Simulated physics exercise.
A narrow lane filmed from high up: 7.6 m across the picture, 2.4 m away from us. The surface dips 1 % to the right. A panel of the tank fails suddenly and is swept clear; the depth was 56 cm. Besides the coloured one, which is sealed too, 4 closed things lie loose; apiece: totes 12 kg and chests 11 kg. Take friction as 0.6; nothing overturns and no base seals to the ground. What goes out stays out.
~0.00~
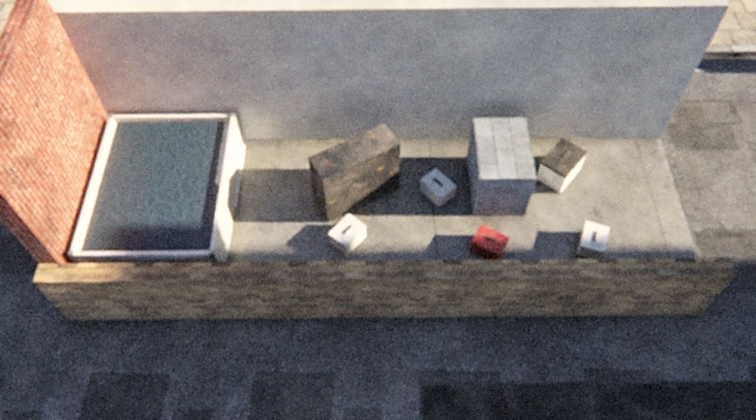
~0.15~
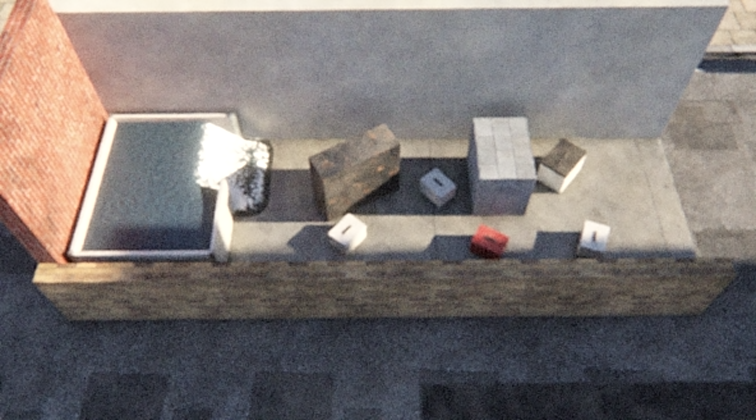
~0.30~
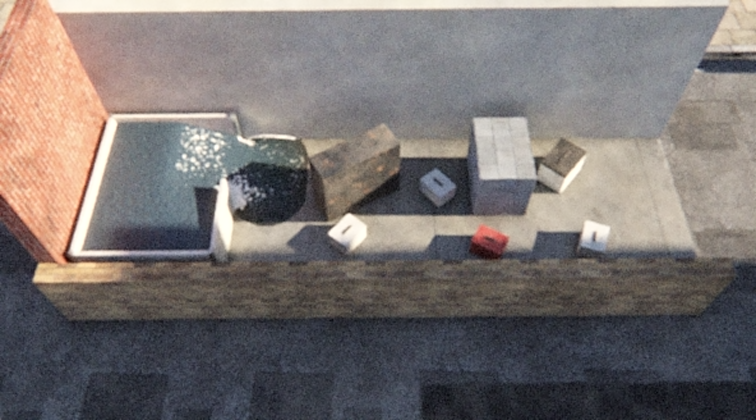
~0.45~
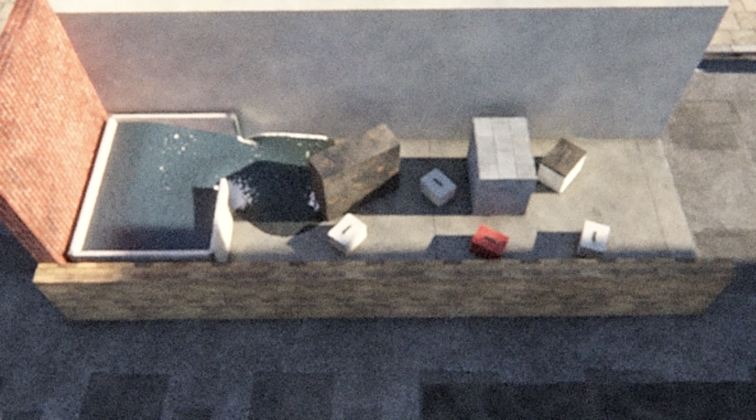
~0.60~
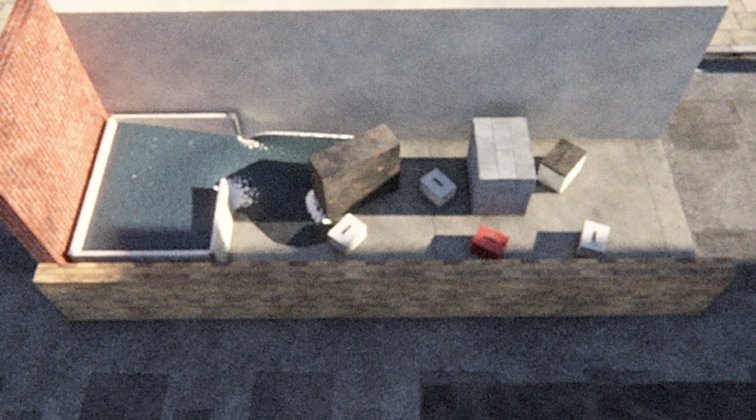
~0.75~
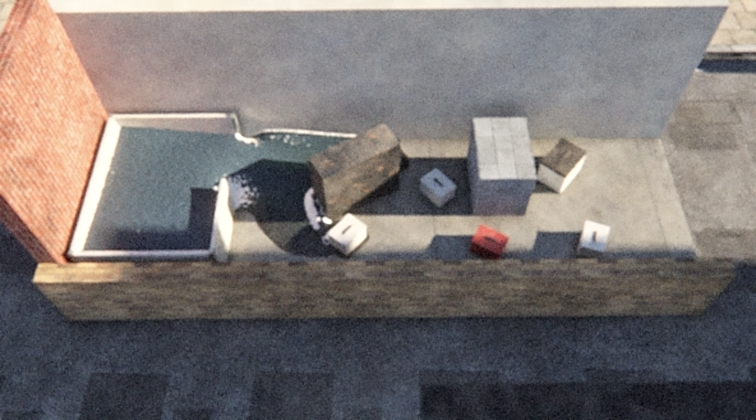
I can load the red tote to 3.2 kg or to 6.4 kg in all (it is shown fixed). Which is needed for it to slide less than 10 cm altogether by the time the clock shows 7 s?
For it, neither weight holds it.
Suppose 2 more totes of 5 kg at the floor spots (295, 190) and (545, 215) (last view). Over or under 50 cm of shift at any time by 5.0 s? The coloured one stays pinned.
In turn: More, less.
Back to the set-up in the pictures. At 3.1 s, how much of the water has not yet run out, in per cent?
About 94 per cent.
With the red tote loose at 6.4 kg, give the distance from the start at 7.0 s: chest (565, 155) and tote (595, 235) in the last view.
In turn: 30 cm, 0 cm.
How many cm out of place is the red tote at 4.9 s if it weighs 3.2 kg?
About 120 cm.
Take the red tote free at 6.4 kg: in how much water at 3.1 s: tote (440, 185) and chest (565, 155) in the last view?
Roughly 5 and 3 cm.
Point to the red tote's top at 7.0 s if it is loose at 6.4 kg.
Around (546, 233).
After 1.4 s the red tote would be 0 cm from its start with 3.2 kg and 0 cm from its start with 6.4 kg; 0 cm of water round it then.
After 3.1 s the red tote would be 53 cm from its start with 3.2 kg and 0 cm from its start with 6.4 kg; 3 cm of water round it then.
After 4.9 s the red tote would be 124 cm from its start with 3.2 kg and 67 cm from its start with 6.4 kg; 4 cm of water round it then.
After 7.0 s the red tote would be gone out with 3.2 kg and 72 cm from its start with 6.4 kg; 4 cm of water round it then.
